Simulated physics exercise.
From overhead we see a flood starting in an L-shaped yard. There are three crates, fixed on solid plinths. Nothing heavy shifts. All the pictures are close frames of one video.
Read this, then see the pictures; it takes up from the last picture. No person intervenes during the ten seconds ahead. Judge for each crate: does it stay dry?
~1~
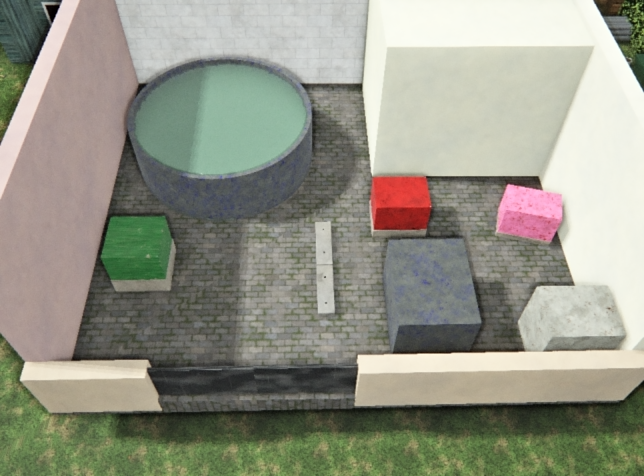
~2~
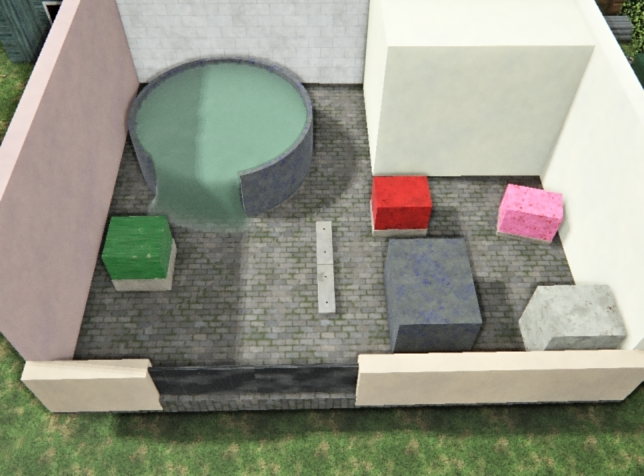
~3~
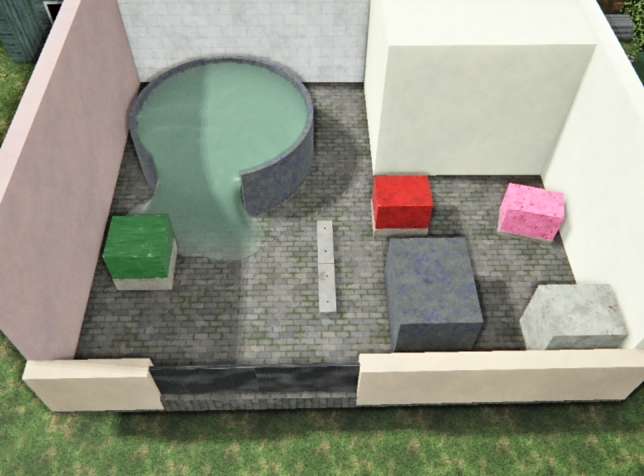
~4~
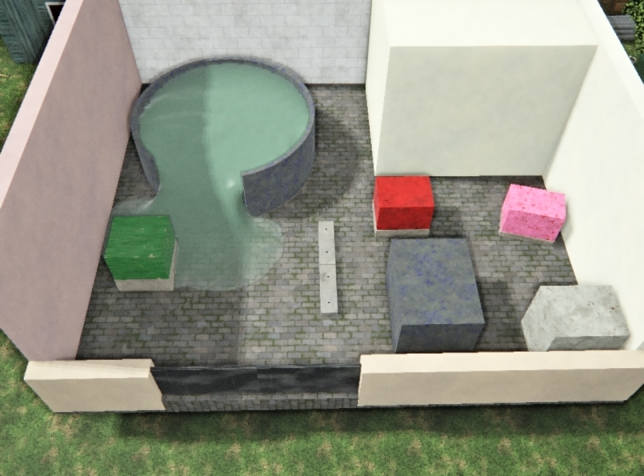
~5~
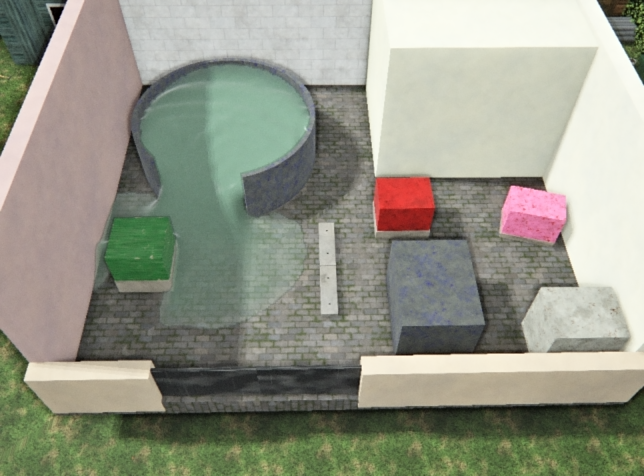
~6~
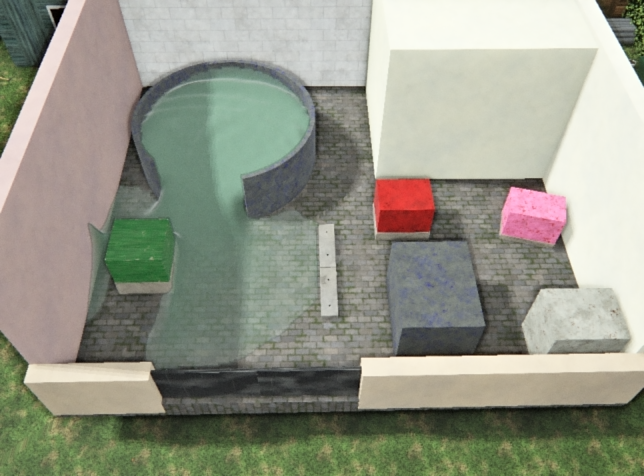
The green crate: No, it gets wet. The red crate: No, it gets wet. The pink crate: No, it gets wet.
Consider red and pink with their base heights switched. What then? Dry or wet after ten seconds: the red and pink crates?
Red: Flooded, pink: Flooded.
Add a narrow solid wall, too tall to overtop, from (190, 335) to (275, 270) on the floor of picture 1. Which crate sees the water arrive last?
It's the pink crate.
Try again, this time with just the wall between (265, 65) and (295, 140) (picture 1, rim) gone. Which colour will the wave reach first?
First: The one in red.
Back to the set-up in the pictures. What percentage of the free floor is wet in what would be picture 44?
I'd put it at roughly 100 per cent.
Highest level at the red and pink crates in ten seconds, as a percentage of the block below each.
160 and 270 %, roughly.
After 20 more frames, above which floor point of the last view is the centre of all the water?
The spot I would choose is (237, 231).
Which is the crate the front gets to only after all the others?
My pick is the crate marked pink.
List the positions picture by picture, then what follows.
The first picture shows still water in the pool at (221, 116).
In the second picture, water pours out at (197, 203) and has run to (249, 218).
In the third picture, water pours out at (198, 203) and has run to (252, 250).
In the fourth picture, water pours out at (200, 205) and has run to a hidden place.
In the fifth picture, water pours out at (200, 207) and has run to (242, 317).
In the sixth picture, the front is at (156, 362), out from the gap at (200, 208).
A moment on, water covers 35 % of the floor; the green crate water round its plinth, the red crate not reached, the pink crate not reached.
Next, water covers 45 % of the floor; the green crate water round its plinth, the red crate water round its plinth, the pink crate not reached.
Then, water covers 75 % of the floor; the green crate water round its plinth, the red crate water round its plinth, the pink crate water round its plinth.
Later, water covers 100 % of the floor; the green crate water round its plinth, the red crate water round its plinth, the pink crate water round its plinth.
In the end, water covers 100 % of the floor; the green crate was topped, the red crate was topped, the pink crate was topped.
